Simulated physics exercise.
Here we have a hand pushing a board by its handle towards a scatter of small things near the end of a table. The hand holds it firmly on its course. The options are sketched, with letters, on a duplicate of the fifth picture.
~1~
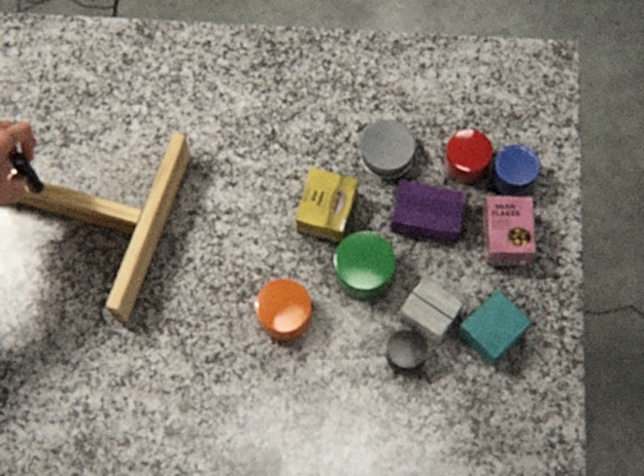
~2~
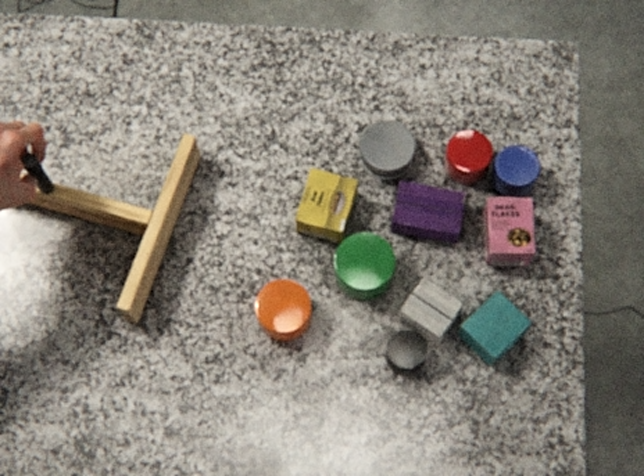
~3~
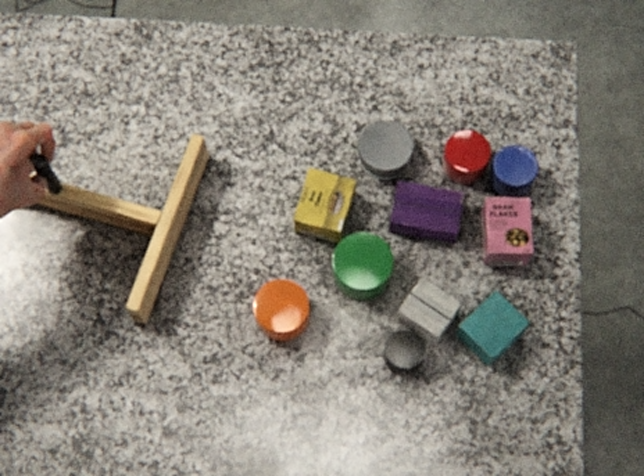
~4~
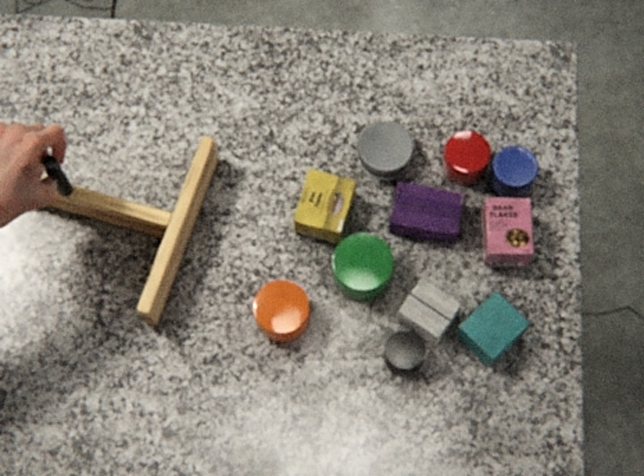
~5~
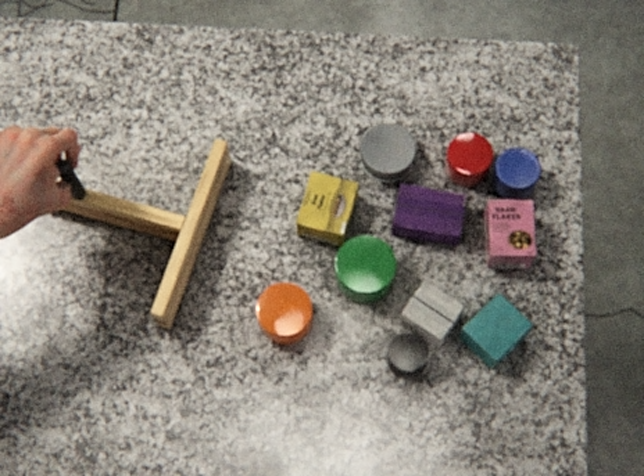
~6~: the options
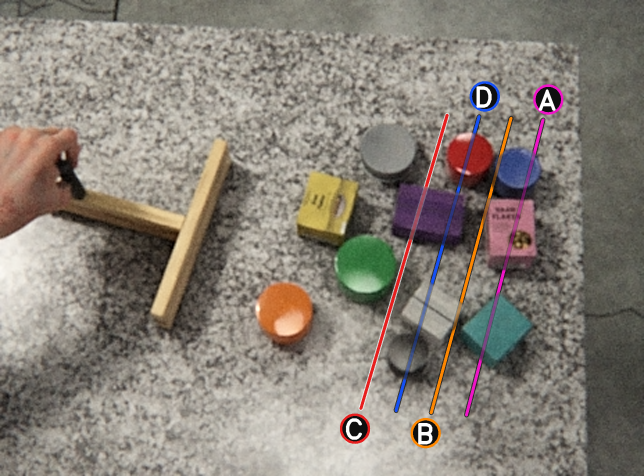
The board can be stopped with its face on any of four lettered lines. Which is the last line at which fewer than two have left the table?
As far as mark B.
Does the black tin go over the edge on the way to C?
By then, no.
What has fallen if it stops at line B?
It is the pink box.
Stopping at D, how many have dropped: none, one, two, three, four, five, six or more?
One.
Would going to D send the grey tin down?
No.
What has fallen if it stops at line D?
The pink box.
On the marked copy, A at (507, 260); B at (473, 259); C at (406, 255); D at (440, 257).
Following B. Soon after the start, board (292, 230); orange pot (303, 318); yellow packet (336, 210).
Later, board (395, 236); pink box (552, 239); turquoise block (509, 339).
In the end, board (472, 240); pink box over the edge; purple box (570, 230); one fallen.
As for the rest, A drops two; C is within the limit but short; D is within the limit but short.
